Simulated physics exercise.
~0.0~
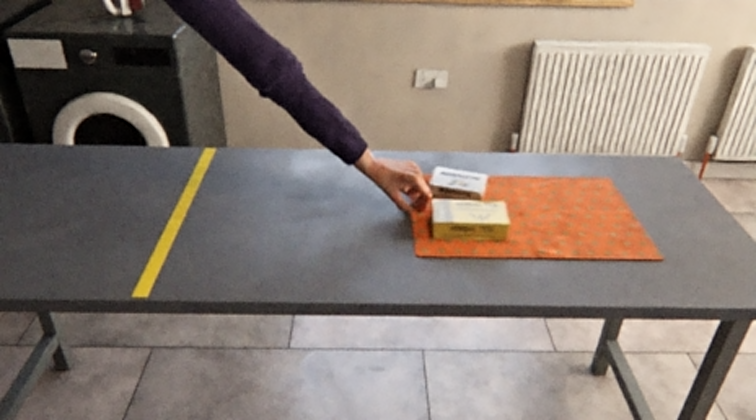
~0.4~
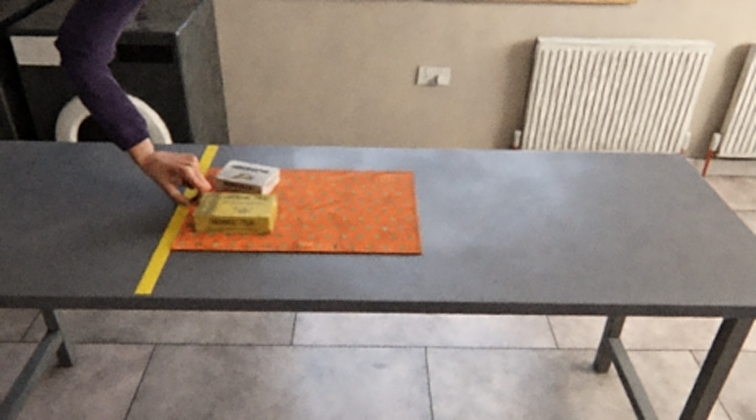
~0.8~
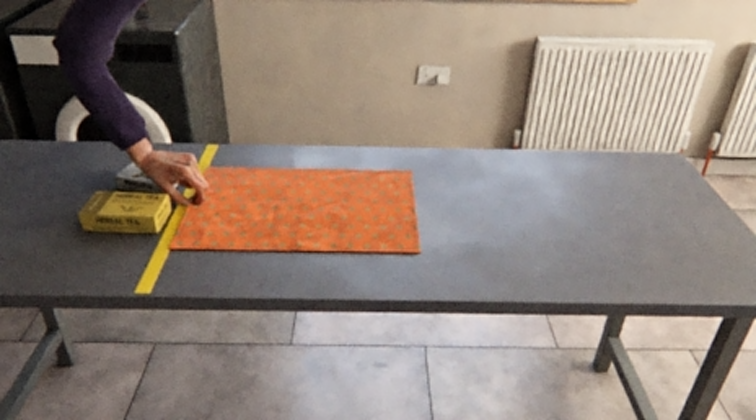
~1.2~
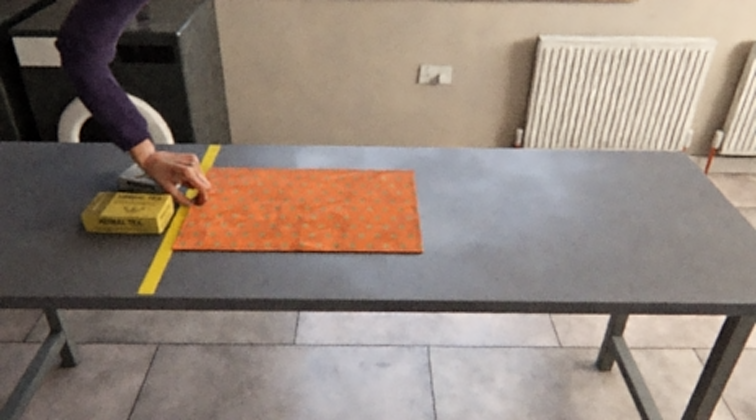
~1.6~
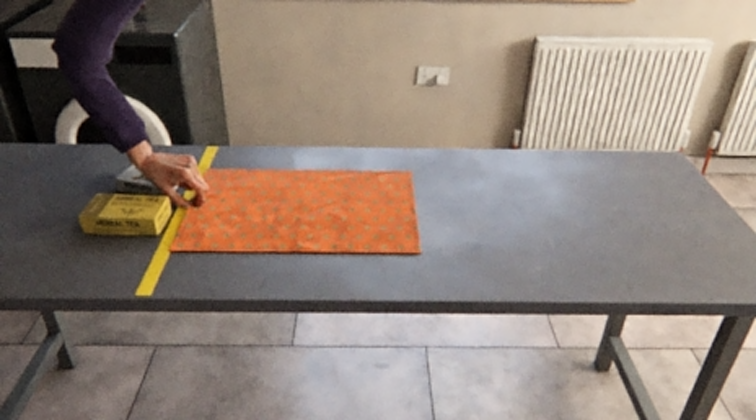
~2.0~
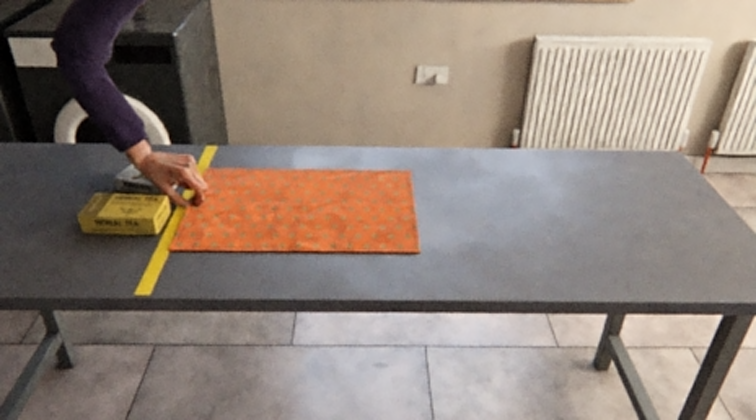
On a grey table, a hand pulls an orange cloth left to yellow tape, and two packets slide off.
